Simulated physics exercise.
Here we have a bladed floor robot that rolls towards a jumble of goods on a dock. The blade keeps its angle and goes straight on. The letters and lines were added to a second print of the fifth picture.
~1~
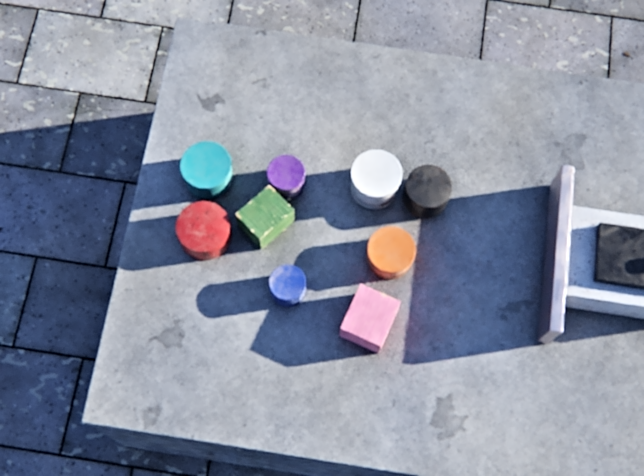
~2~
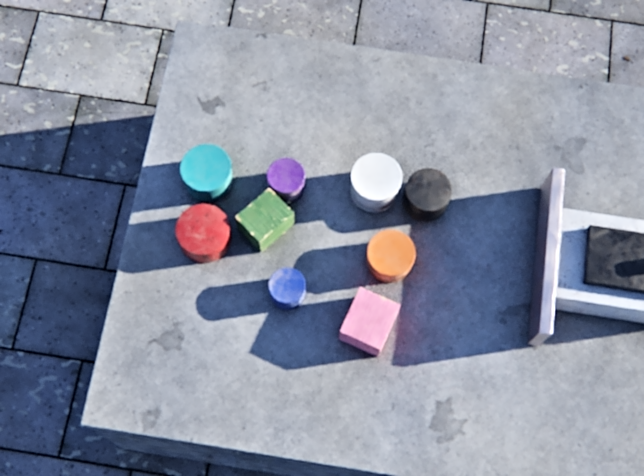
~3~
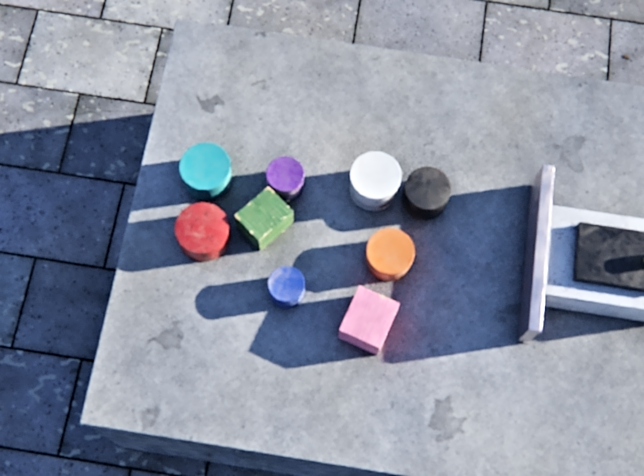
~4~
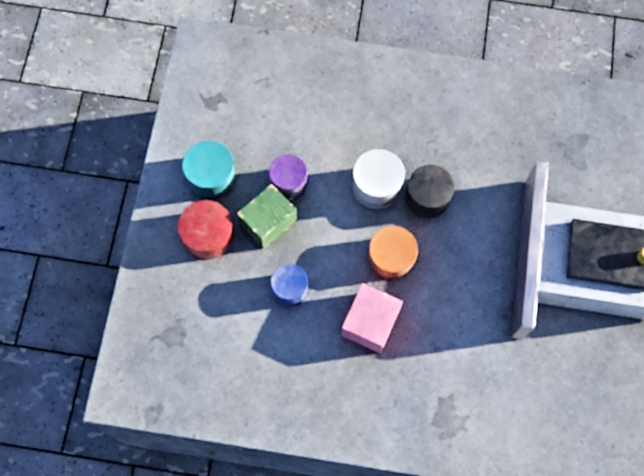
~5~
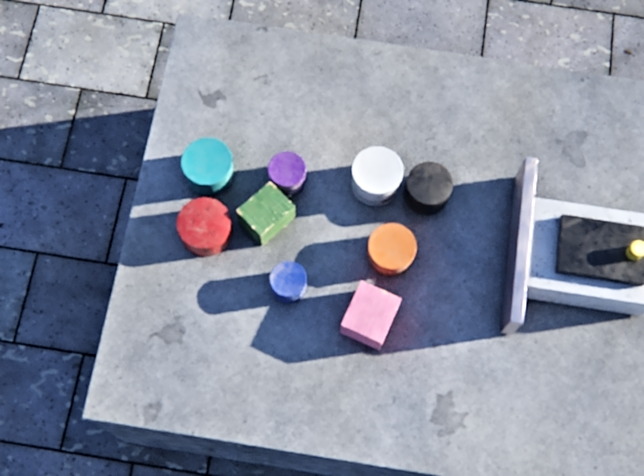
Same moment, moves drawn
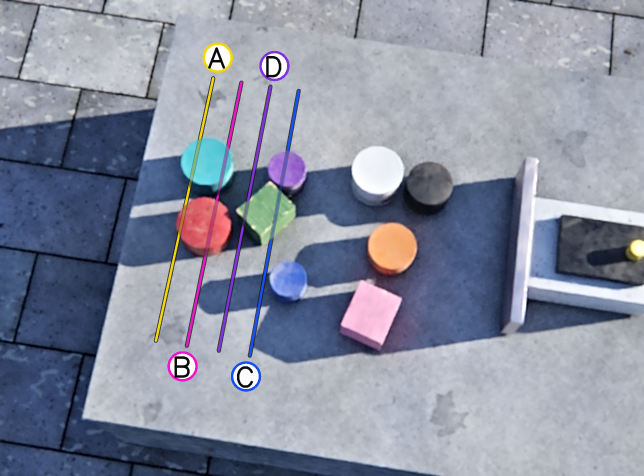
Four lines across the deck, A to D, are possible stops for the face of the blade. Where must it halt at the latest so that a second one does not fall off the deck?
It can go as far as B.
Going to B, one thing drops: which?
The turquoise pail goes over.
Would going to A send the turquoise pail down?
Yes.
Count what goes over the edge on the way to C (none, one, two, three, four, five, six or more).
By then, none.
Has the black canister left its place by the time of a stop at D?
Yes.
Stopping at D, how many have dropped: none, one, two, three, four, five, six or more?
In all, none.
On the marked copy, A at (186, 203); B at (215, 208); C at (275, 217); D at (246, 212).
Taking B. A third of the way, robot (483, 231); white pail (341, 170); black canister (387, 183).
Two thirds of the way, robot (372, 214); turquoise pail (197, 167); purple pail (241, 166).
When it is over, robot (286, 201); turquoise pail over the edge; red canister (131, 222); one fallen.
As for the rest, A drops three; C is within the limit but short; D is within the limit but short.
